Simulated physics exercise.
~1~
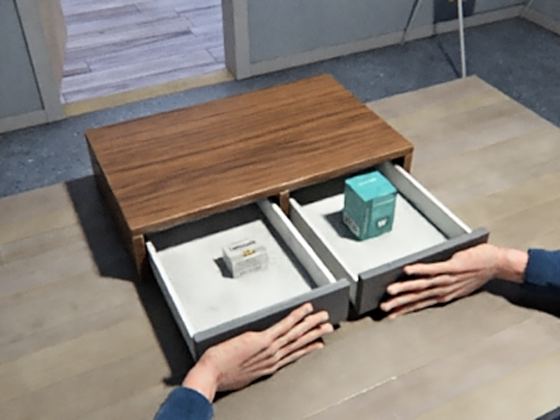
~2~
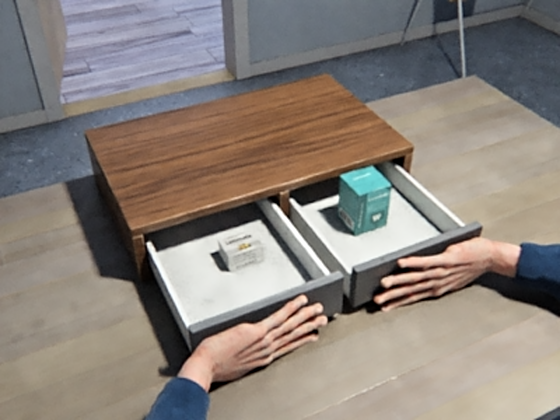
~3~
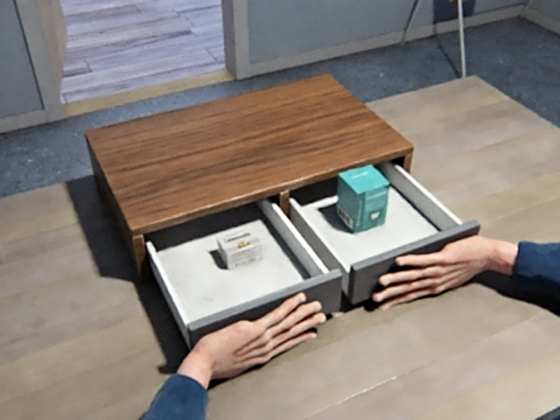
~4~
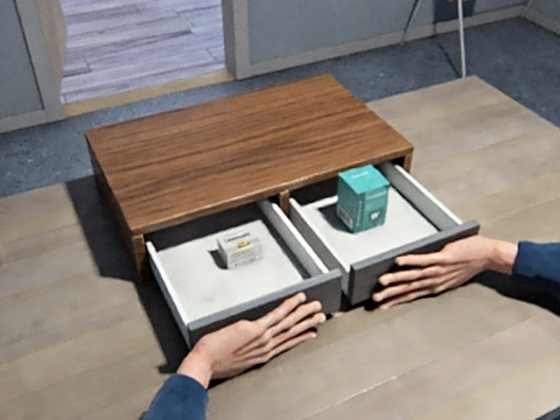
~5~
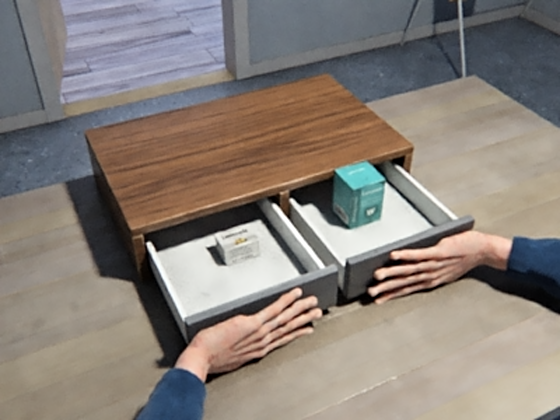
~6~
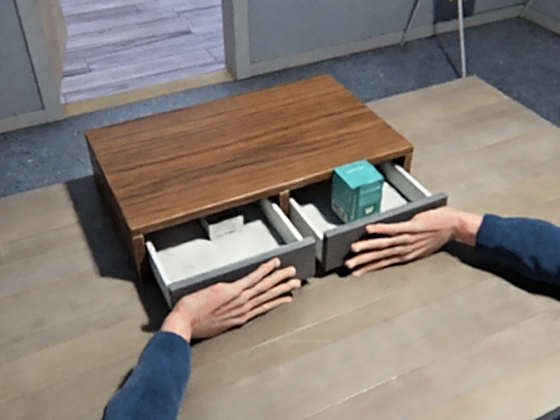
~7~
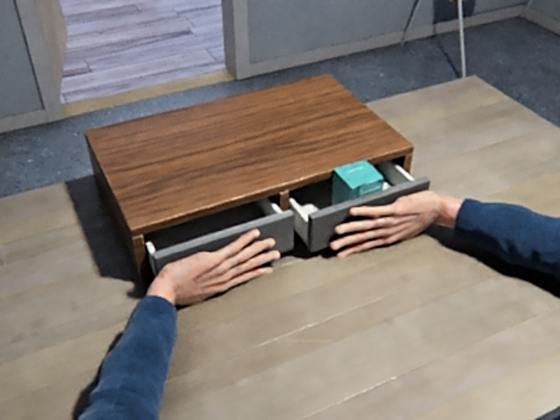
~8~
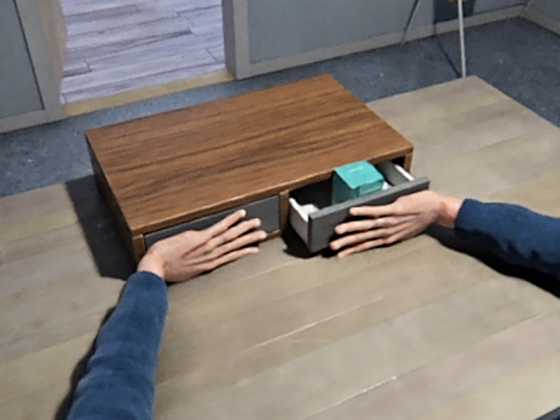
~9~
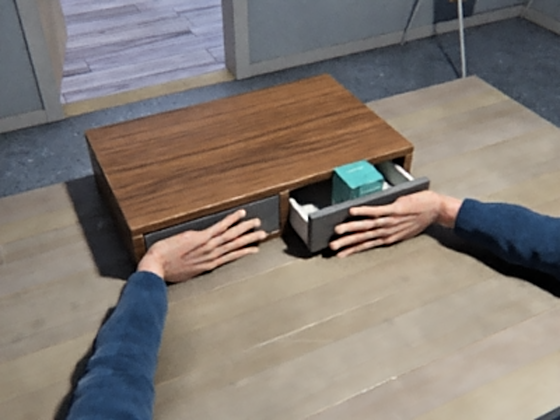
Two hands pushed in both drawers of a small wooden chest, the left holding a white carton and the right an upright turquoise one. The left drawer closed fully, but the right one stopped partway and stayed ajar, its carton still showing.
